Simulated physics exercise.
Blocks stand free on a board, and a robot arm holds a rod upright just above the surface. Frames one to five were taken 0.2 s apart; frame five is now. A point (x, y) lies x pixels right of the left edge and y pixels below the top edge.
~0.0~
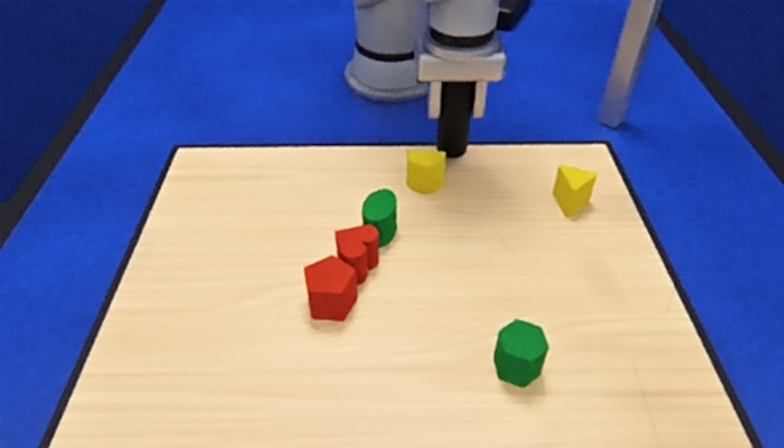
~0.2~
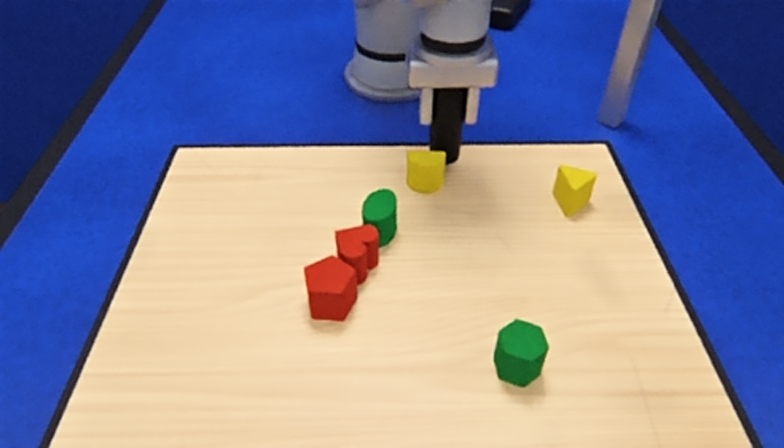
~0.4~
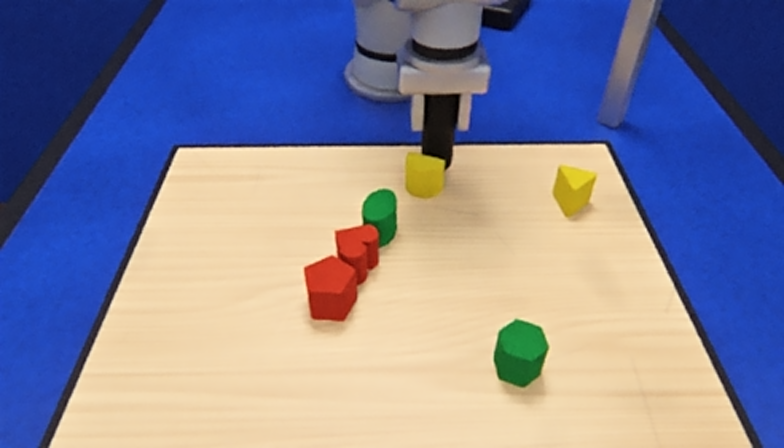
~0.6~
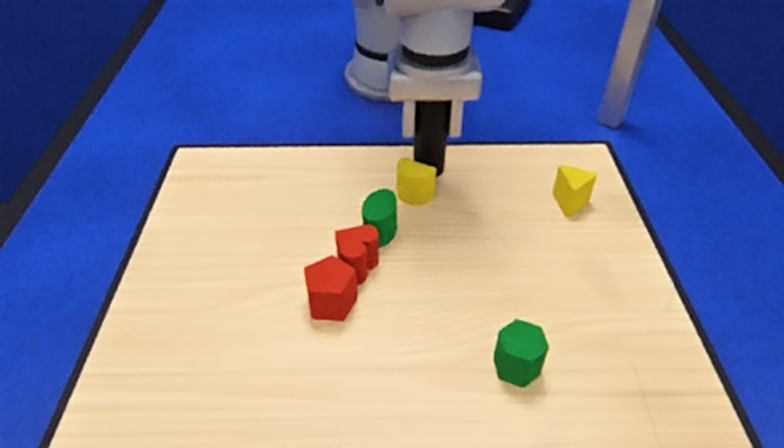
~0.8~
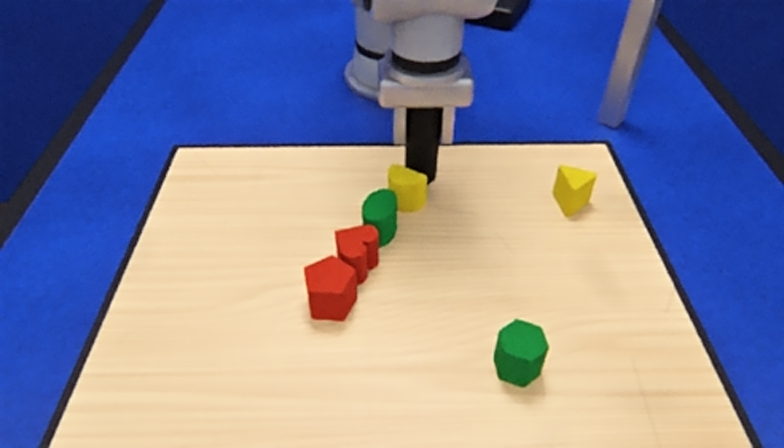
A robot arm's black rod moved slightly left and toward the viewer, nudging a yellow block a short way across the board toward a green one, while the red blocks and the others stayed still.
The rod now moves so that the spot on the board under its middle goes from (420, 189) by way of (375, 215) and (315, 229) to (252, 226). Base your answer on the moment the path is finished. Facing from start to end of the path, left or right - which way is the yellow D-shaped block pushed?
My prediction: Rightwards.
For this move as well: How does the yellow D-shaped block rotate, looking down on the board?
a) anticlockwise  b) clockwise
b: Clockwise.
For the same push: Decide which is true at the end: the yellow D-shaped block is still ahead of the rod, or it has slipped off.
At that point it is up front.
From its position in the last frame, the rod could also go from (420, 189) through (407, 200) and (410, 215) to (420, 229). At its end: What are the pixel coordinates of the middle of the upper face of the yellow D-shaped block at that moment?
Just about (379, 187).
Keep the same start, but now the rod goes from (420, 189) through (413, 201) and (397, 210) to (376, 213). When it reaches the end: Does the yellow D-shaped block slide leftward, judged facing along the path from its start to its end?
The answer is no.
On the path given first. One third of the way, rod at (374, 204); red heart at (357, 244), turned 20° clockwise; green oval block at (350, 218), turned 90° anticlockwise; yellow D-shaped block at (345, 194), turned 35° clockwise.
Two thirds of the way, rod at (312, 217); red heart at (357, 246), turned 15° clockwise; green oval block at (331, 224); yellow D-shaped block at (280, 200), turned 60° clockwise.
At the end, rod at (249, 214); red heart at (357, 246), turned 15° clockwise; green oval block at (331, 224), turned 150° anticlockwise; yellow D-shaped block at (215, 199), turned 45° clockwise.
